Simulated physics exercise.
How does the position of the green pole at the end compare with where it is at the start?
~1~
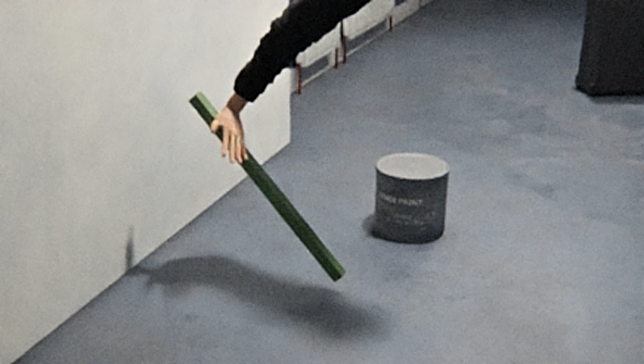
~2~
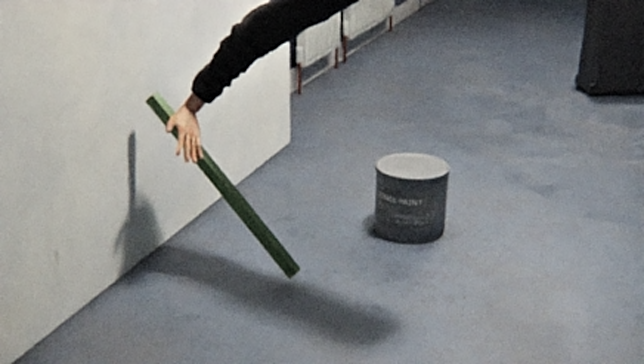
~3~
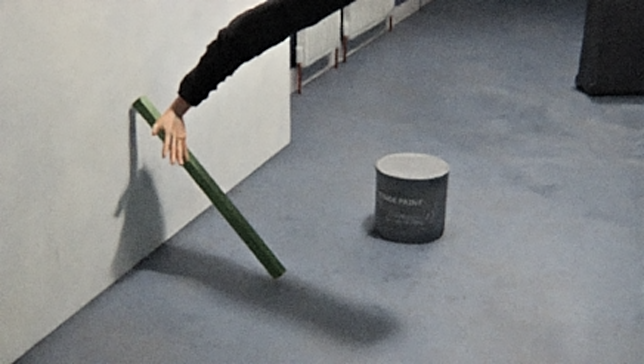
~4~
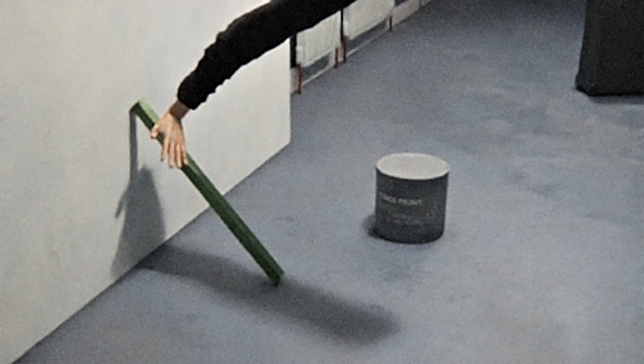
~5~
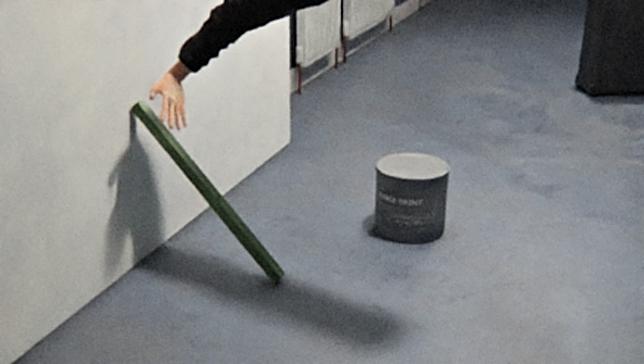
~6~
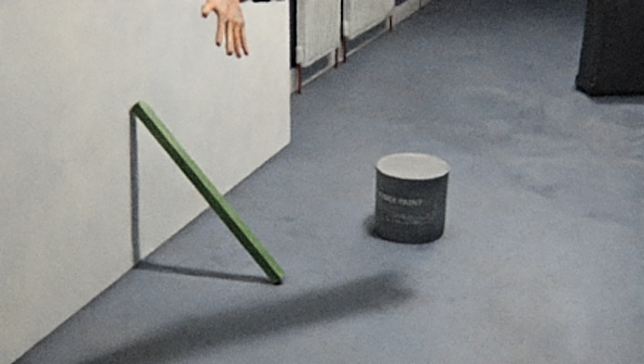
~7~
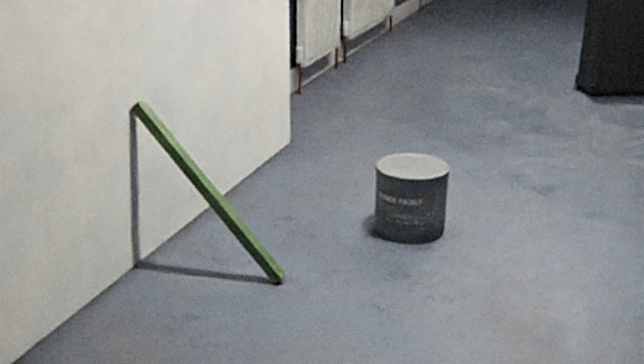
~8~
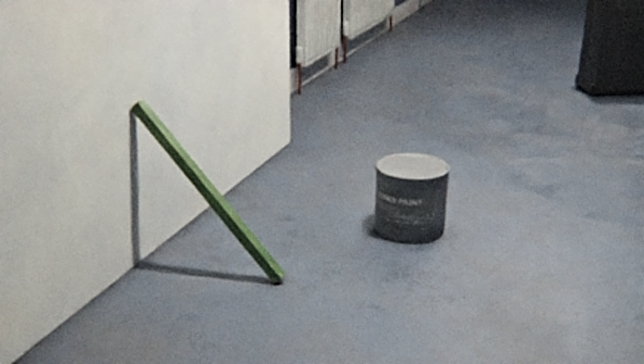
At the start the green pole is held farther to the right, away from the wall. At the end it is farther left, leaning against the wall on its own.
